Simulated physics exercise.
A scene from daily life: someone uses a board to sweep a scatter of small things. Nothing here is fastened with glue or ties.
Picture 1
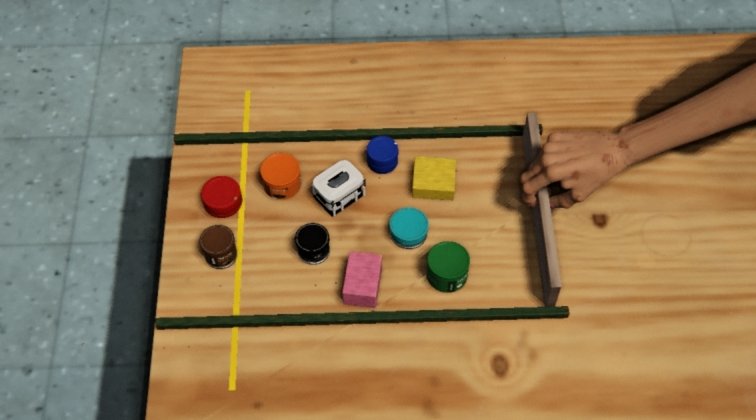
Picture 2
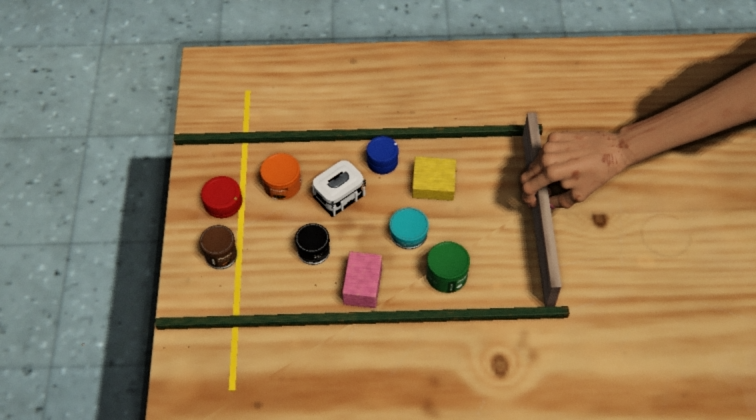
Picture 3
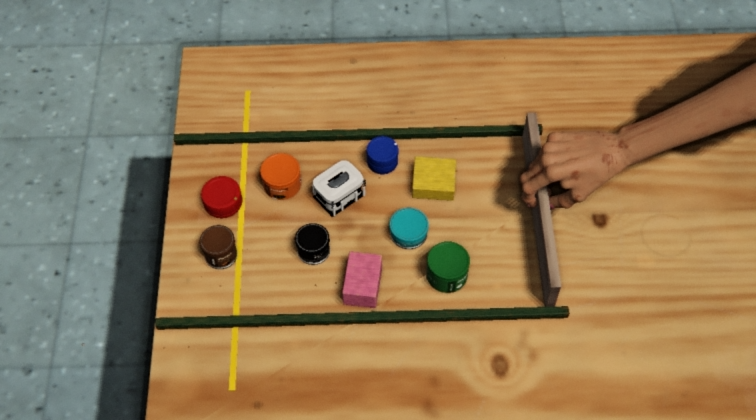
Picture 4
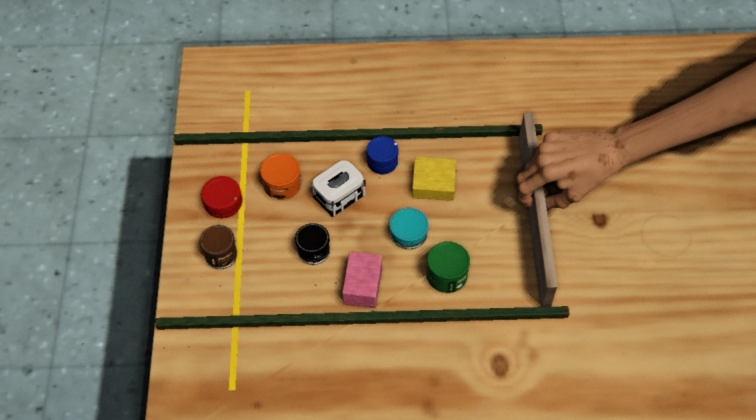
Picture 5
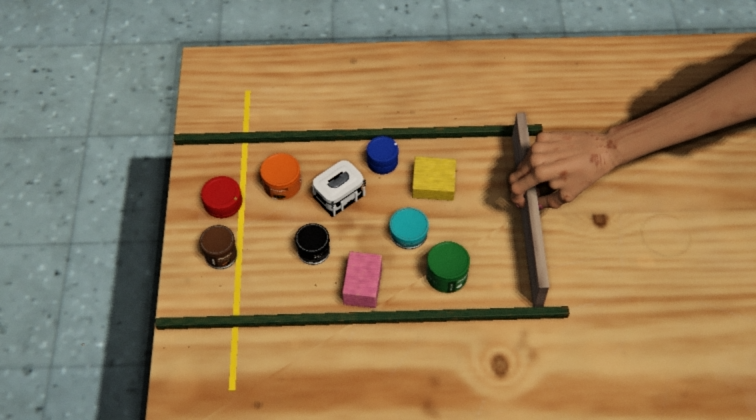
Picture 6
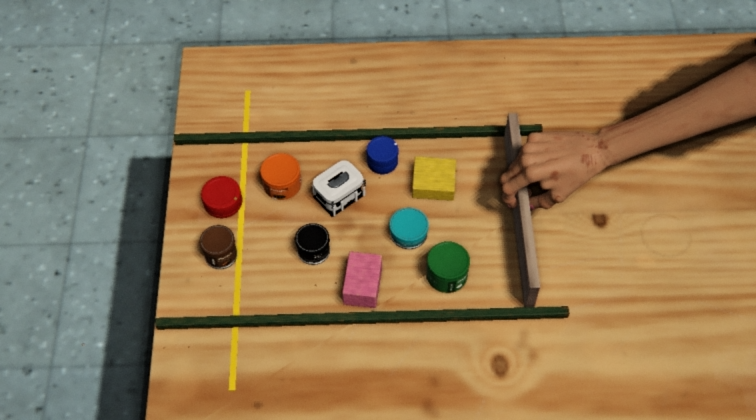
On a wooden table, a hand slides a board slightly left toward scattered small containers and blocks.
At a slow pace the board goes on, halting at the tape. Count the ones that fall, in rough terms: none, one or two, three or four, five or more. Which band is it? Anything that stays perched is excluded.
The band is one or two.
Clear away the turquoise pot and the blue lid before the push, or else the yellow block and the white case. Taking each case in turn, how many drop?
I'd say 1 the first time and 1 the second time.
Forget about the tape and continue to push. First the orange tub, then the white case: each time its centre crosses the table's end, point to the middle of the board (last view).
Roughly (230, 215); roughly (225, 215).
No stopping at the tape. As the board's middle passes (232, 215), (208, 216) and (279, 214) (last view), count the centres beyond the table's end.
The counts would come out as 2, 6 and 0.
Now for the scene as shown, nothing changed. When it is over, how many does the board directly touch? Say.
It adds up to 4.
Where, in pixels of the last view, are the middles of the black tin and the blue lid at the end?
Looks like one lands around (190, 248), and the other around (228, 155).
A little later, none off yet; red lid at rest near (222, 197); brown tin at rest near (219, 247); orange tub at rest near (281, 177).
When it is over, the number that fall off is one or two; down, brown tin and red lid.
